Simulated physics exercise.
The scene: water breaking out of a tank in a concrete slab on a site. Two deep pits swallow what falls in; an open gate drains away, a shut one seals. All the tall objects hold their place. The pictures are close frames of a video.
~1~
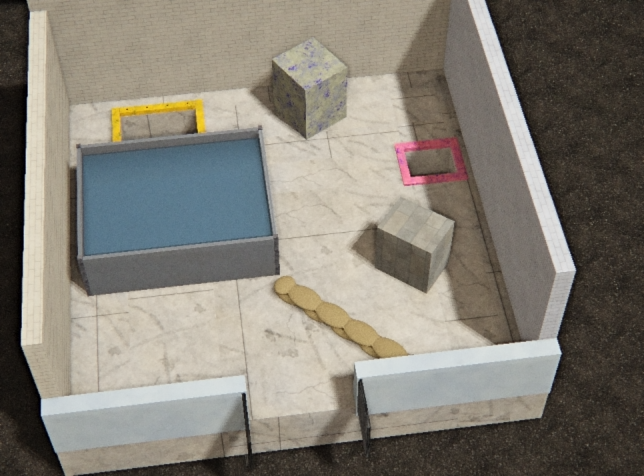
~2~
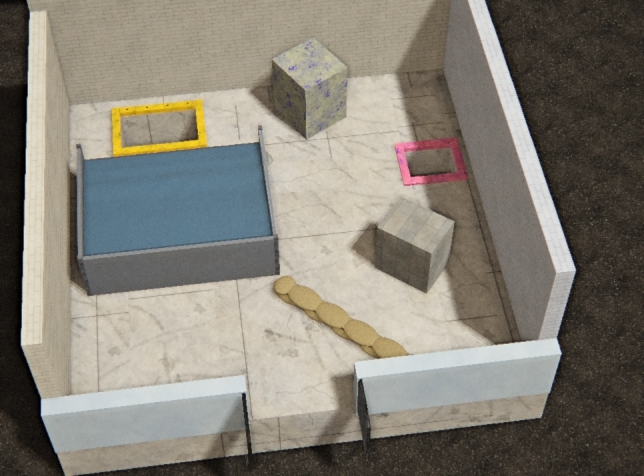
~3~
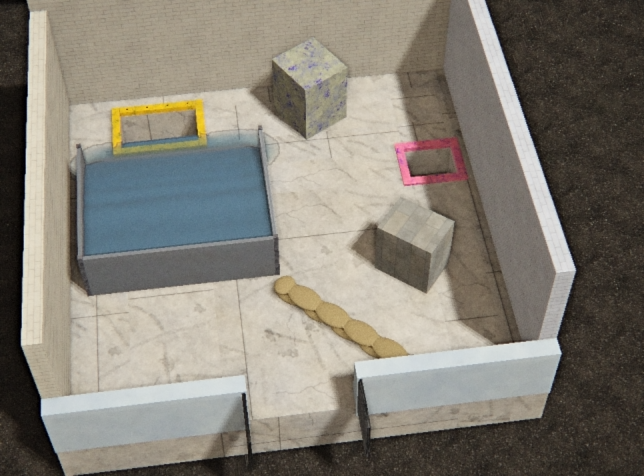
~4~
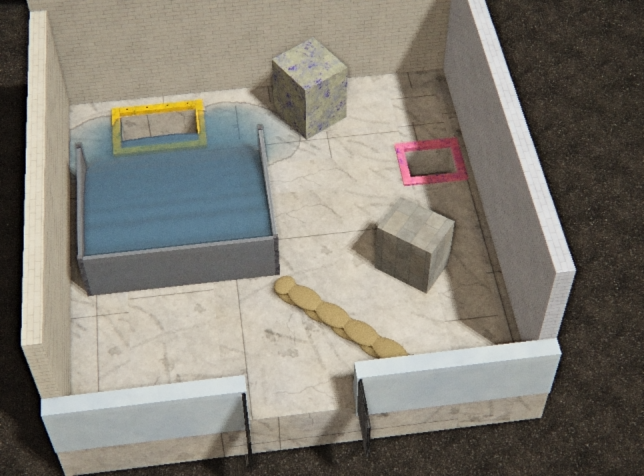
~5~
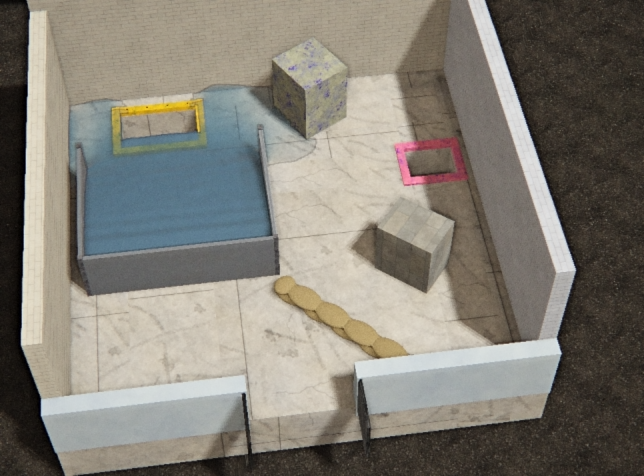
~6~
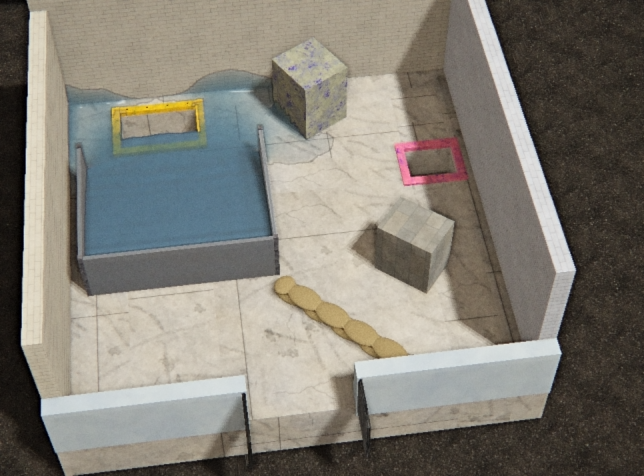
To begin with, a grey-walled tank of still blue water sits at the left of a walled, pale-floored enclosure, near two blocks. Then its far side opens, and water spreads out around the yellow-edged pit, reaches the back wall and laps near the speckled block, while the blocks stay still.
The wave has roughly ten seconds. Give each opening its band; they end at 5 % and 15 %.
One by one: The gate takes not even 5 %; the yellow pit takes above 15 %; the pink pit takes not even 5 %.
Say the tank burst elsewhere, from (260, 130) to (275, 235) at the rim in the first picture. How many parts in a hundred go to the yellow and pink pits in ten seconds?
In per cent: Yellow 0, pink 35.
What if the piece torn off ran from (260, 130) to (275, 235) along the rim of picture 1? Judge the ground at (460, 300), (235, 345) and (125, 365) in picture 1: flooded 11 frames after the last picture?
In turn: Under water, clear, clear.
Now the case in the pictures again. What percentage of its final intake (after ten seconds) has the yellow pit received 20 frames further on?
Roughly 85 per cent.
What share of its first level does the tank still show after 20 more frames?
Near 22 in a hundred.
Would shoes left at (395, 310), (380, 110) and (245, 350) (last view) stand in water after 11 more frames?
In turn: Not flooded, awash, clear.
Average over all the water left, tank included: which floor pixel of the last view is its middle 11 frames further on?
At about (191, 168).
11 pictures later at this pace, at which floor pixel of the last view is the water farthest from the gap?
I would point to (435, 73).
A moment on, water covers 20 % of the floor; the gate 0 %, the yellow pit 16 %, the pink pit 0 %.
Next, water covers 35 % of the floor; the gate 0 %, the yellow pit 28 %, the pink pit 0 %.
Then, water covers 55 % of the floor; the gate 0 %, the yellow pit 42 %, the pink pit 1 %.
Later, water covers 75 % of the floor; the gate 0 %, the yellow pit 49 %, the pink pit 2 %.
In the end, water covers 85 % of the floor; the gate 0 %, the yellow pit 50 %, the pink pit 2 %.
